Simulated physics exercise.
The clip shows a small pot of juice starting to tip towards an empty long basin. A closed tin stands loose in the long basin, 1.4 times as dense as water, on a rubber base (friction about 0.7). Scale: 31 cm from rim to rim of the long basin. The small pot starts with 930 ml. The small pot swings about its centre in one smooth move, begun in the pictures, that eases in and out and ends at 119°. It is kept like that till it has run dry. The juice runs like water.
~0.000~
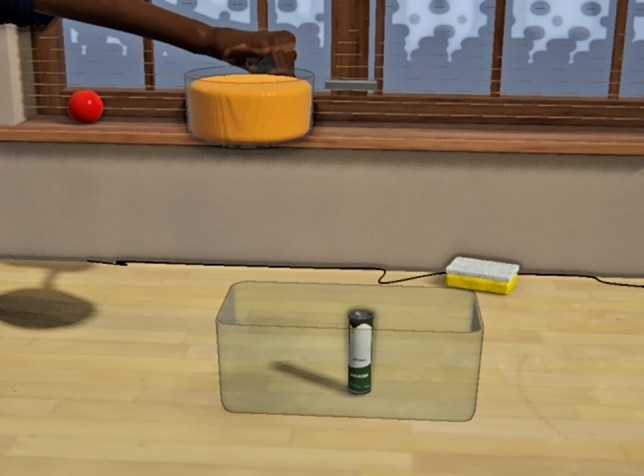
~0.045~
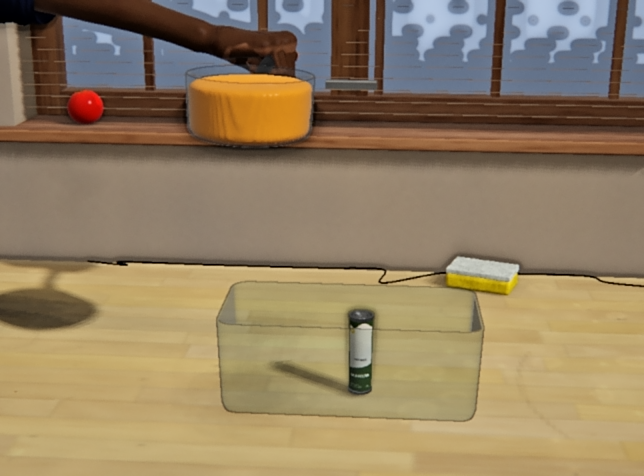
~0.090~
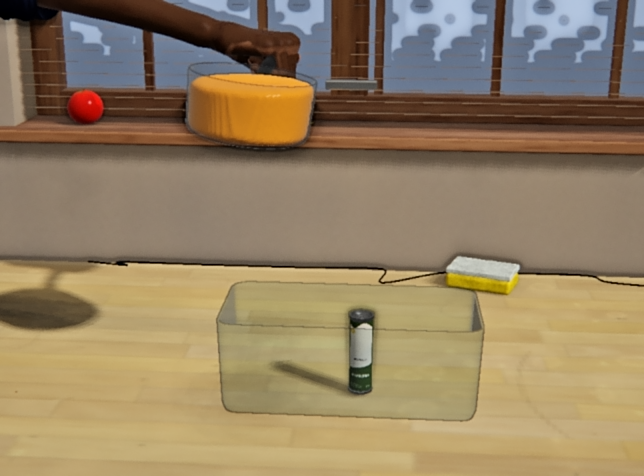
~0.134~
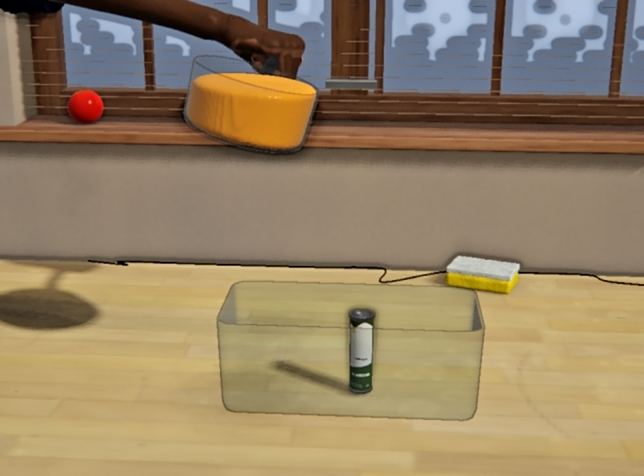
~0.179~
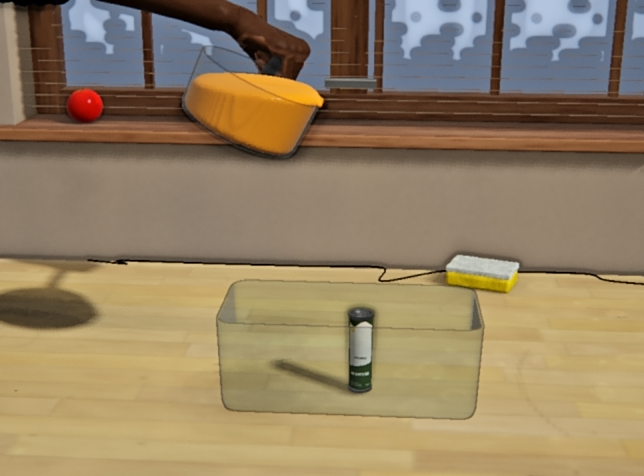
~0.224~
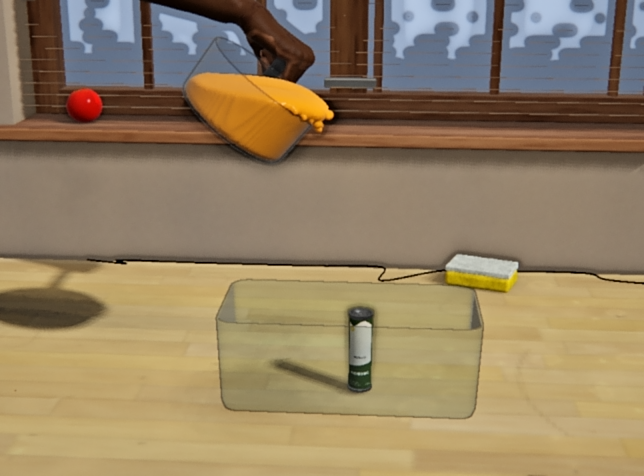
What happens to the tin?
The tin stays up.
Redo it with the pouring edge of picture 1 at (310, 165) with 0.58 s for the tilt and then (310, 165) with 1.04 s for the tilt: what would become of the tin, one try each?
First it falls; then it remains upright.
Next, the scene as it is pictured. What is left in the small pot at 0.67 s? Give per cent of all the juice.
About 1 per cent.
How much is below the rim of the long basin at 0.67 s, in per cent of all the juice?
Near 88 in a hundred.
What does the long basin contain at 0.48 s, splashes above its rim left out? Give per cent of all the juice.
Near 18 in a hundred.
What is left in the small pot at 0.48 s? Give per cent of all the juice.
About 12 per cent.
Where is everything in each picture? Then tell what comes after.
Tilt 0°; pouring edge (313, 77); surface from (190, 83) to (311, 85); the long basin's rim runs from (225, 303) to (479, 311); the tin's top is at (361, 318), in the first picture.
Tilt 2°; pouring edge (314, 79); surface from (190, 81) to (312, 85), in the second picture.
Tilt 7°; pouring edge (316, 85); surface from (192, 80) to (314, 87), in the third picture.
Tilt 15°; pouring edge (318, 94); surface from (194, 79) to (317, 89), in the fourth picture.
Tilt 26°; pouring edge (318, 106); surface from (193, 80) to (320, 99); 2 per cent is over the edge, in the fifth picture.
Tilt 39°; pouring edge (315, 120); surface from (189, 78) to (302, 100); 8 per cent is over the edge, in the sixth picture.
By 0.48 s the tilt is 111° and 12 per cent is still to pour; the tin stands where it began.
By 0.67 s the tilt is 119° and 1 per cent is still to pour; the tin leans 4°.
By 0.87 s the tilt is 119° and 0 per cent is still to pour; the tin leans 8°.
By 1.08 s the tilt is 119° and 0 per cent is still to pour; the tin leans 8°.
At rest the tin stands 1 cm from where it began.
